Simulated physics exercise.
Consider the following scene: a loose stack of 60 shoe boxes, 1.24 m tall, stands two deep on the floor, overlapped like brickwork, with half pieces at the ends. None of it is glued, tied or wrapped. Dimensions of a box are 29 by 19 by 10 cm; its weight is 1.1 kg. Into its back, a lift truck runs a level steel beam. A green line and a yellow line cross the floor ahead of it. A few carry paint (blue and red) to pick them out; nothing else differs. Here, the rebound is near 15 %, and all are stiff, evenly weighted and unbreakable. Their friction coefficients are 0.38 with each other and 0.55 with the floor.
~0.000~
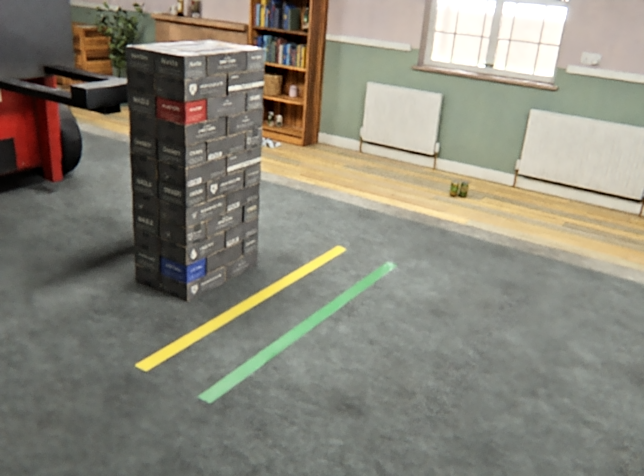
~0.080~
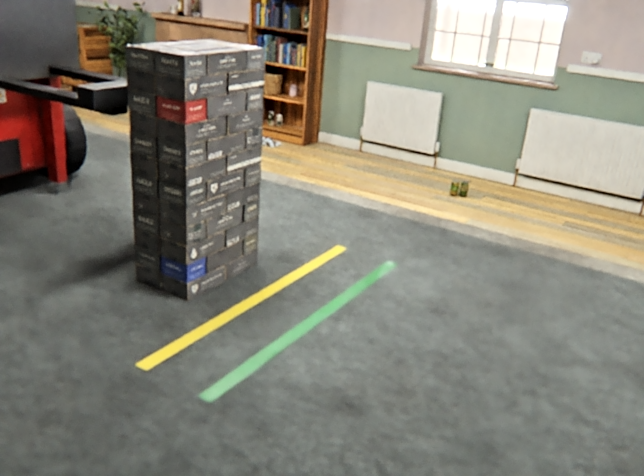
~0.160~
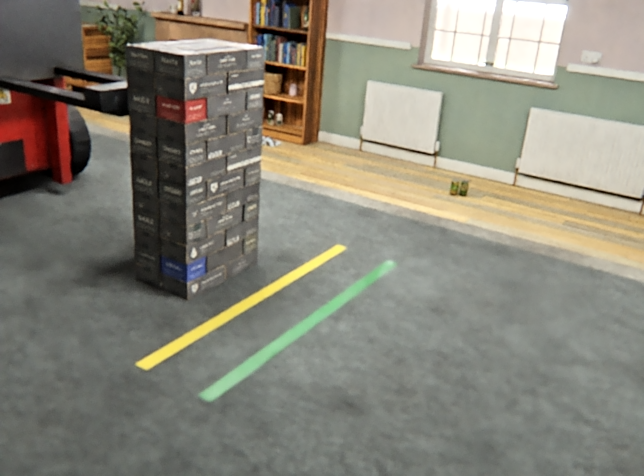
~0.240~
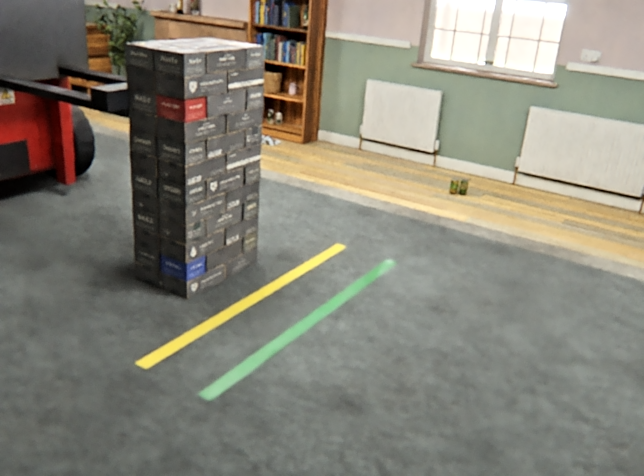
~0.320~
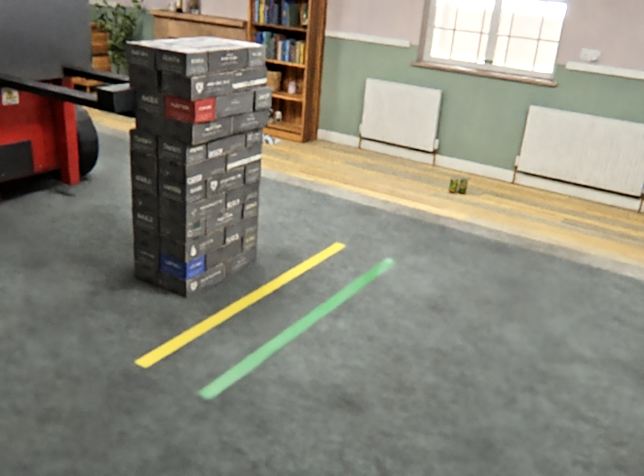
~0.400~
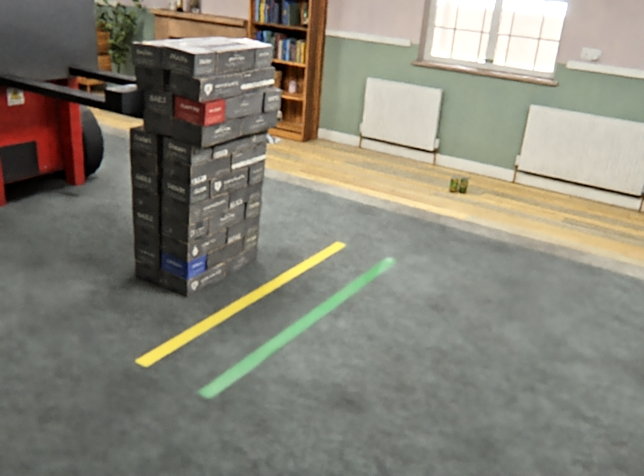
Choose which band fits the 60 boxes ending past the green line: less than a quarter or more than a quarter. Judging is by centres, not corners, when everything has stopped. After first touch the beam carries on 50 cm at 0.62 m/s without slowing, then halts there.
Over a quarter.
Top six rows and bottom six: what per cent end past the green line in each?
From above it's 70%, from below it's 10%.
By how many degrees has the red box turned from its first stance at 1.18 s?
Rotation: Approx. 70°.
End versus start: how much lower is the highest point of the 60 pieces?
I'd put it at around 42 cm.
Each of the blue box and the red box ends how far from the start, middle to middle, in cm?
Blue ends up 25 cm away; red ends up 170 cm away.
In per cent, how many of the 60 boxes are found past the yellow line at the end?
Roughly 55 per cent of them.
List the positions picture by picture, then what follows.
In the first frame (we follow the side turned to the camera), beam (80, 97) 14 cm from the stack; green line, near end, (278, 346); yellow line, near end, (219, 321); red box (171, 111); blue box (174, 270); no piece has moved.
The second frame shows beam (87, 98) 9 cm from the stack; red box (171, 110).
The third frame shows beam (94, 100) 37 mm from the stack; red box (171, 109).
The fourth frame shows beam (101, 100) 12 mm in; red box (171, 108); 3 stirred so far.
The fifth frame shows beam (107, 101) 6 cm in; red box (180, 109) displaced 6 cm; 23 stirred so far.
The sixth frame shows beam (115, 102) 11 cm in; green line, near end, (278, 342); yellow line, near end, (219, 317); red box (190, 111) displaced 12 cm; blue box (174, 266); steepest lean 5°, the box at (264, 57); 37 stirred so far.
Around 0.58 s, none of the 60 boxes past the green line, 40 disturbed; red box tipped 11°; blue box tipped 11°.
Around 0.88 s, none of the 60 boxes past the green line, 39 disturbed; red box tipped 31°, 13 cm lower; blue box tipped 30°.
Around 1.18 s, 15 of the 60 boxes past the green line; red box tipped 73°, 72 cm lower; blue box tipped 67°, 48 mm lower.
Around 1.76 s, 25 of the 60 boxes past the green line; red box upside down; blue box on its side.
Finally (3.5 s), 25 of the 60 boxes past the green line; red box upside down; blue box on its side. That is 42 per cent. Seen by the last camera, middles, red box near (432, 377), blue box near (221, 287).
